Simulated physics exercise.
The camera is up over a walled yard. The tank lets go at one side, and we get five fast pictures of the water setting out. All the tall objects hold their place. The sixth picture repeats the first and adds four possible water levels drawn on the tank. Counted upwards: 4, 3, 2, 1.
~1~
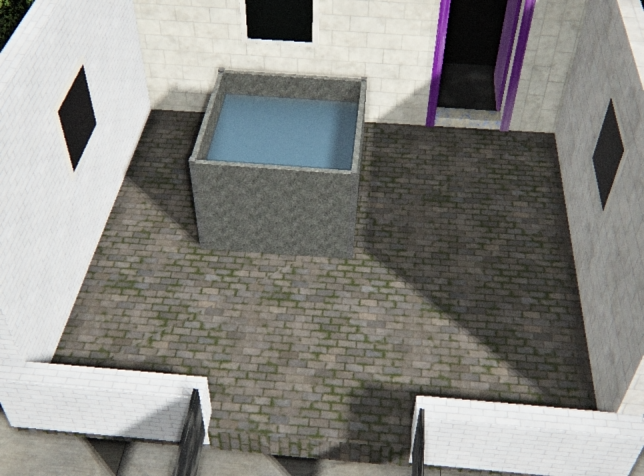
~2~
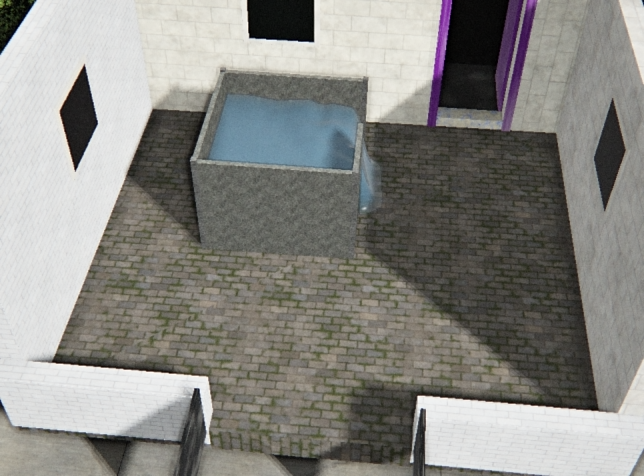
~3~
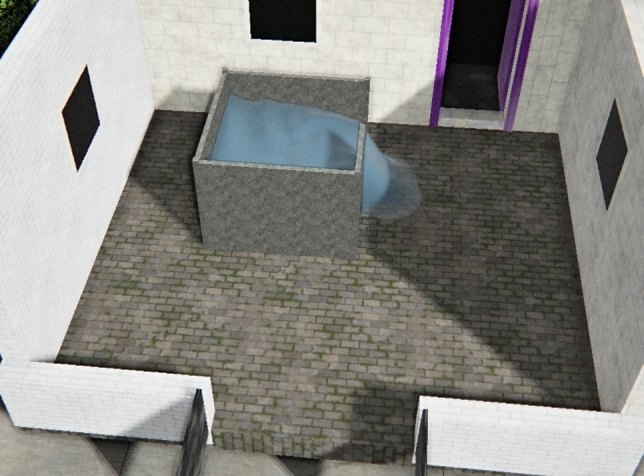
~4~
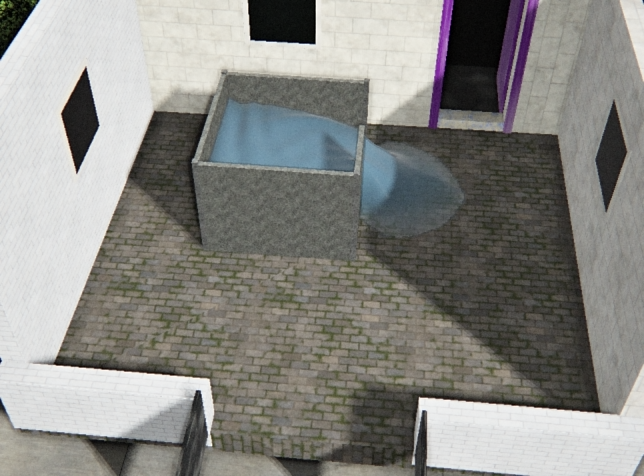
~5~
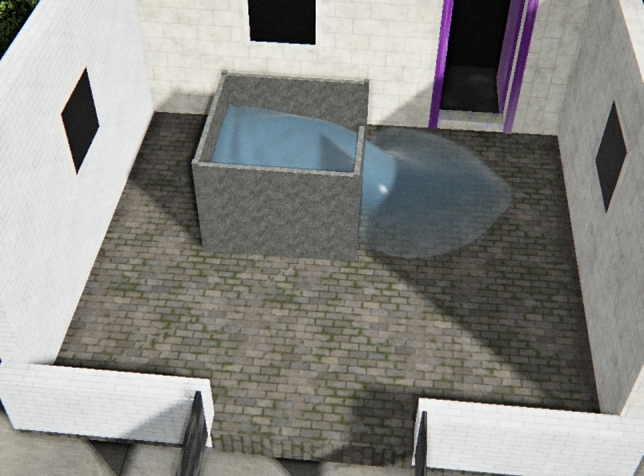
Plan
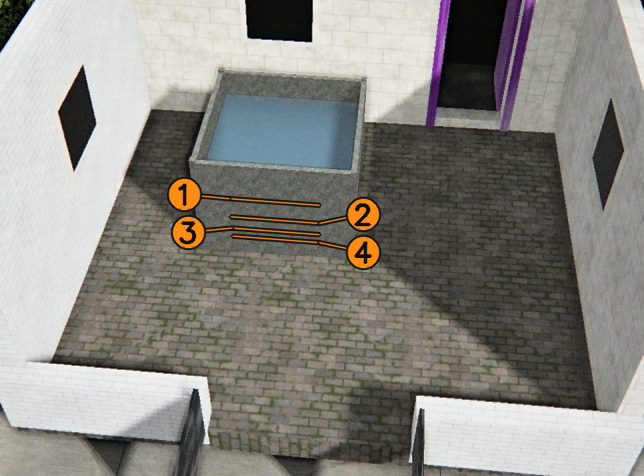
The footage shows a walled, paved yard with a stone tank of still water near a purple doorway; water then pours from the tank's right side and spreads across the paving in a widening fan toward the right.
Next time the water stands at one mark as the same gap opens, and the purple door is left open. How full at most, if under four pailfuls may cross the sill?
Go for 2.
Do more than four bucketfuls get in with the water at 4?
No, that is safe.
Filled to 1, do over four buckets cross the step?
Yes.
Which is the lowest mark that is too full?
That would be 1.
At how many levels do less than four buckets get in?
Three of the four.
In orange, 1 at (274, 202); 2 at (275, 220); 3 at (275, 231); 4 at (275, 239); from the bottom up 4, 3, 2, 1.
For mark 1, about 12 bucketfuls get in.
For mark 2, a bucket or two gets in.
For mark 3, nothing gets over.
For mark 4, nothing gets over.
